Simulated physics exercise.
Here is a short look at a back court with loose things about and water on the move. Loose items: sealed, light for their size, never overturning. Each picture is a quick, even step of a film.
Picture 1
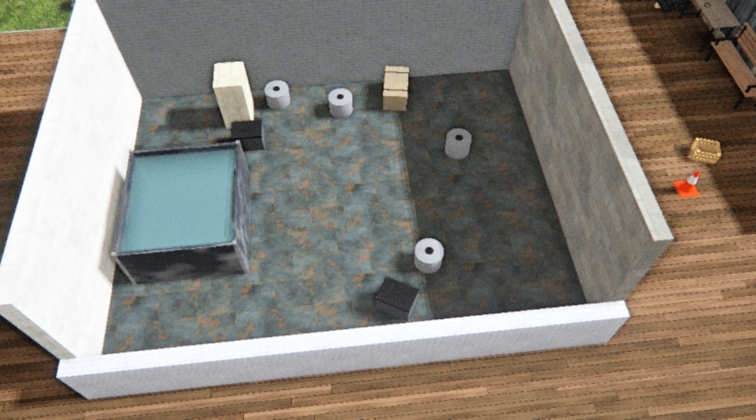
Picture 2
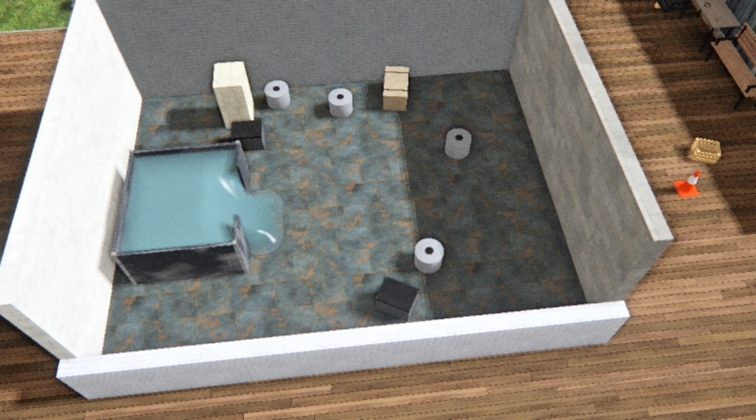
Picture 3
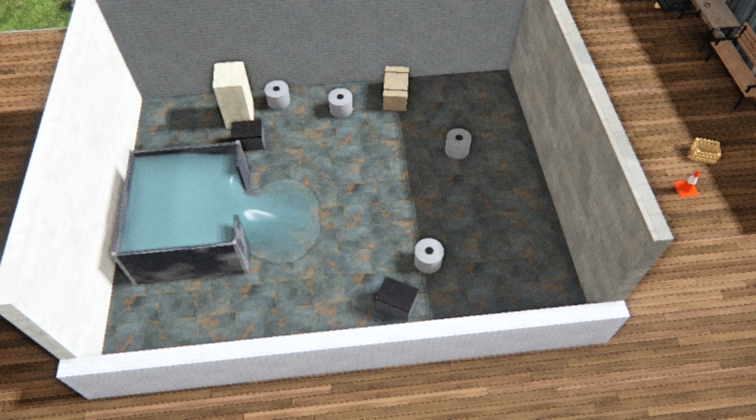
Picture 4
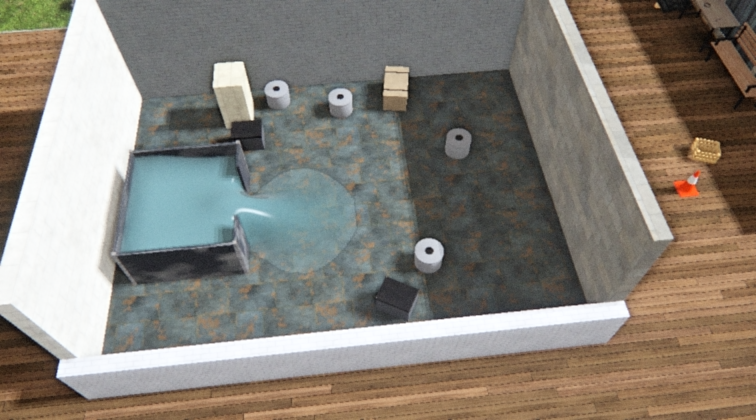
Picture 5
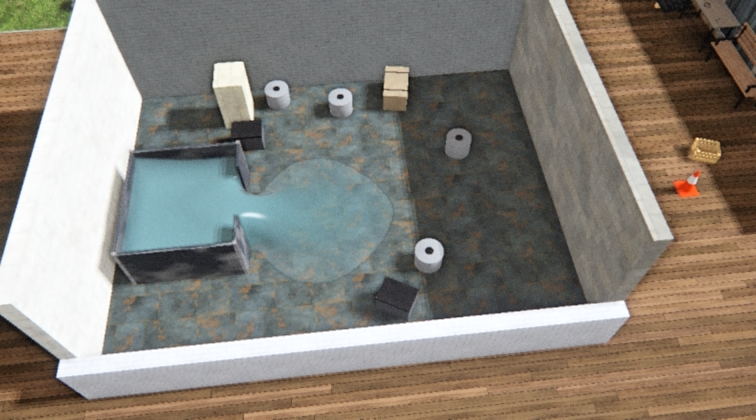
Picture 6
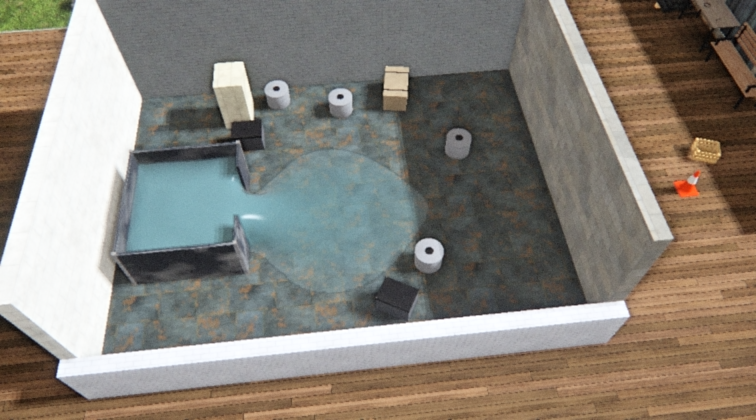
A walled court with a mottled blue-grey and brown floor, set on wooden planks, is seen from high above by a still camera. A dark-sided tank of pale blue water stands at left, with grey cylinders, a cream block, a tan box and dark boxes scattered around. Water pours through an opening in the tank's right side and spreads rightward in a widening, rounded sheet, while the objects stay put.
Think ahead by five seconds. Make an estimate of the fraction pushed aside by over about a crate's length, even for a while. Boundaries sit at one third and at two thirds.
Counting the far movers, it's in the middle - a third to two thirds.
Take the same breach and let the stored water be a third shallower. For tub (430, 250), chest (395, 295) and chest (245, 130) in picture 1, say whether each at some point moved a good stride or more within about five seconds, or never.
First one cleared the mark, second one cleared the mark, third one missed the mark.
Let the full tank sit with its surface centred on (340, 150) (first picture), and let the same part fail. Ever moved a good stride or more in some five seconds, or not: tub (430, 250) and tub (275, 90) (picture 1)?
Taking them in turn: Didn't get there and didn't get there.
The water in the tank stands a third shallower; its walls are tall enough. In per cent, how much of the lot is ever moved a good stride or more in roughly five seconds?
About 40 %.
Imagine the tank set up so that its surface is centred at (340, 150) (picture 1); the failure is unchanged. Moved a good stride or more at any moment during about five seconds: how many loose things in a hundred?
It works out at about 60 percent.
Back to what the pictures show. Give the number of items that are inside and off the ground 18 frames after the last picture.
Number: 4.
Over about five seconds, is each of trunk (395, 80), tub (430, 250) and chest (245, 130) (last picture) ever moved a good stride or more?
Per the list: First traveled a good way, second traveled a good way, third remained close.
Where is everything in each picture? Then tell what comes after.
In the first picture, a tub at (459, 138) rests on the ground; a tub at (429, 251) rests on the ground; 0 of 7 have shifted.
In the second picture, a tub at (459, 138), on the bottom; a tub at (429, 251), on the bottom; 0 of 7 have shifted.
In the third picture, a tub at (459, 138) rests on the ground; a tub at (429, 251) rests on the ground; 0 of 7 have shifted.
In the fourth picture, a tub at (459, 138) rests on the ground; a tub at (429, 251), on the bottom; 0 of 7 have shifted.
In the fifth picture, a tub at (459, 138) rests on the ground; a tub at (429, 251) rests on the ground; 0 of 7 have shifted.
In the sixth picture, a tub at (459, 138) rests on the ground; a tub at (429, 251), on the bottom; 0 of 7 have shifted.
A moment on, 0 of 7 are well off their spots; 0 afloat.
Next, 3 of 7 are well off their spots; 3 afloat.
Later, 4 of 7 are well off their spots; 4 afloat.
In the end, 4 of 7 are well off their spots, and 4 have been at some point; 4 afloat.
